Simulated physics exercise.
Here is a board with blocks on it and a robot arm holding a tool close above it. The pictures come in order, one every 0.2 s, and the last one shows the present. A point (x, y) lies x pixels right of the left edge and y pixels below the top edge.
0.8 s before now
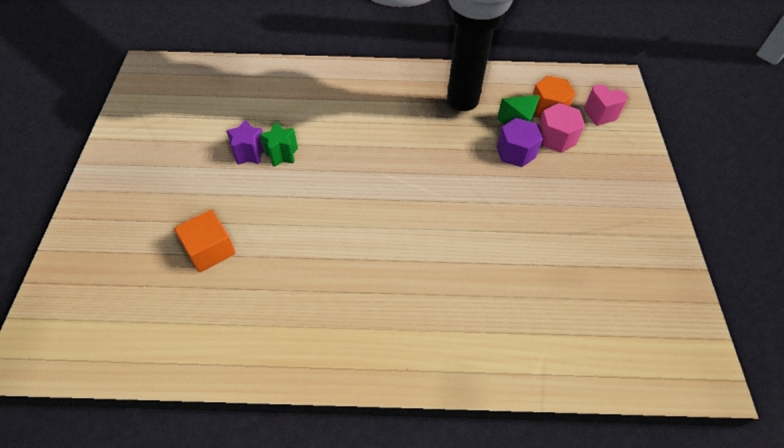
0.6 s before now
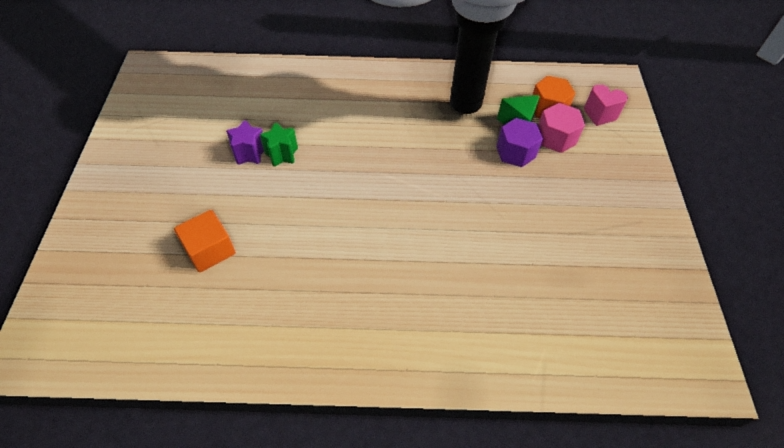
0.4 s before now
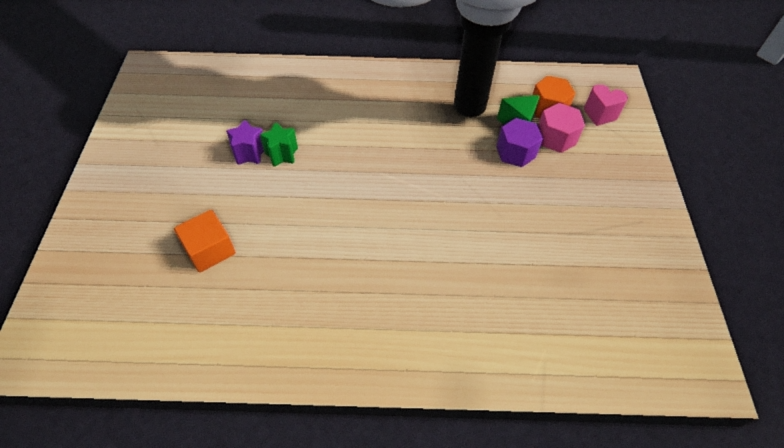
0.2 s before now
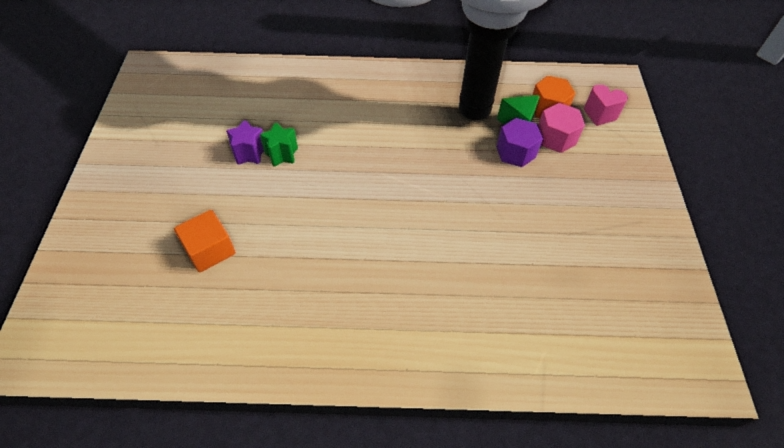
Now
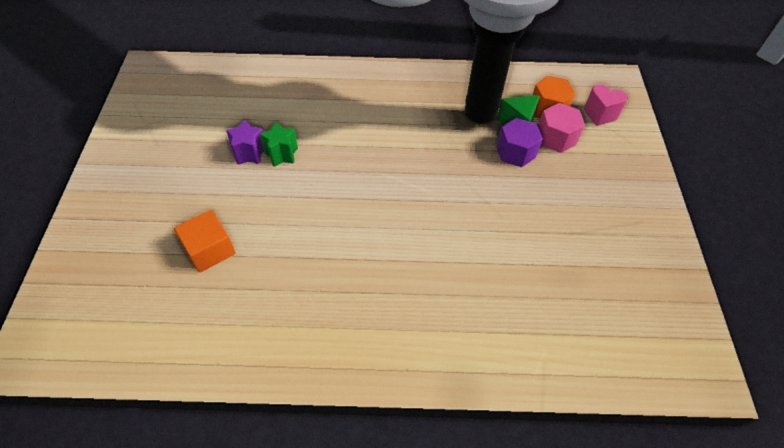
On a wooden board, a black tool moves slightly right and down beside still, colourful blocks.
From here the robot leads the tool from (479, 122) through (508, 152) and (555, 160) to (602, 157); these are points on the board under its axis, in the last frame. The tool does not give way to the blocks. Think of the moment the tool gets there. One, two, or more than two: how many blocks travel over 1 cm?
2.
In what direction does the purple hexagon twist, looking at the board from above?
Direction: Clockwise.
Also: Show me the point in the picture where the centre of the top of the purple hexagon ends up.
Just about (588, 169).
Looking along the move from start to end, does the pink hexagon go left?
Yes - that is the case.
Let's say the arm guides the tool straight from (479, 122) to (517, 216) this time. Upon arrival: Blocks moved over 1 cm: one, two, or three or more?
Moved: Just one.
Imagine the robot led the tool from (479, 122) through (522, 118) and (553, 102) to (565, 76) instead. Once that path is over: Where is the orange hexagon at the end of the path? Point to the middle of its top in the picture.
In the picture, that point is around (606, 65).
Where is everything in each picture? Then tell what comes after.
The first picture shows tip of the tool at (463, 101), middles of tops, purple hexagon at (522, 132), green triangular piece at (523, 104), orange hexagon at (556, 88), pink hexagon at (564, 117).
The second picture shows tool at (466, 103), nothing pushed.
The third picture shows tool at (470, 106), nothing pushed.
The fourth picture shows tool at (475, 109), nothing pushed.
The fifth picture shows tool at (481, 113), purple hexagon at (522, 132), green triangular piece at (523, 104), orange hexagon at (556, 88), pink hexagon at (564, 117).
The first path, step by step. One third of the way, tool at (511, 143); purple hexagon at (547, 149), turned 20° anticlockwise.
Two thirds of the way, tool at (559, 152); purple hexagon at (585, 167), turned 15° clockwise; pink hexagon at (568, 115), turned 10° anticlockwise.
At the end, tool at (607, 148); purple hexagon at (588, 169), turned 25° clockwise; green triangular piece unmoved; orange hexagon at (555, 86); pink hexagon at (575, 112), turned 35° anticlockwise.
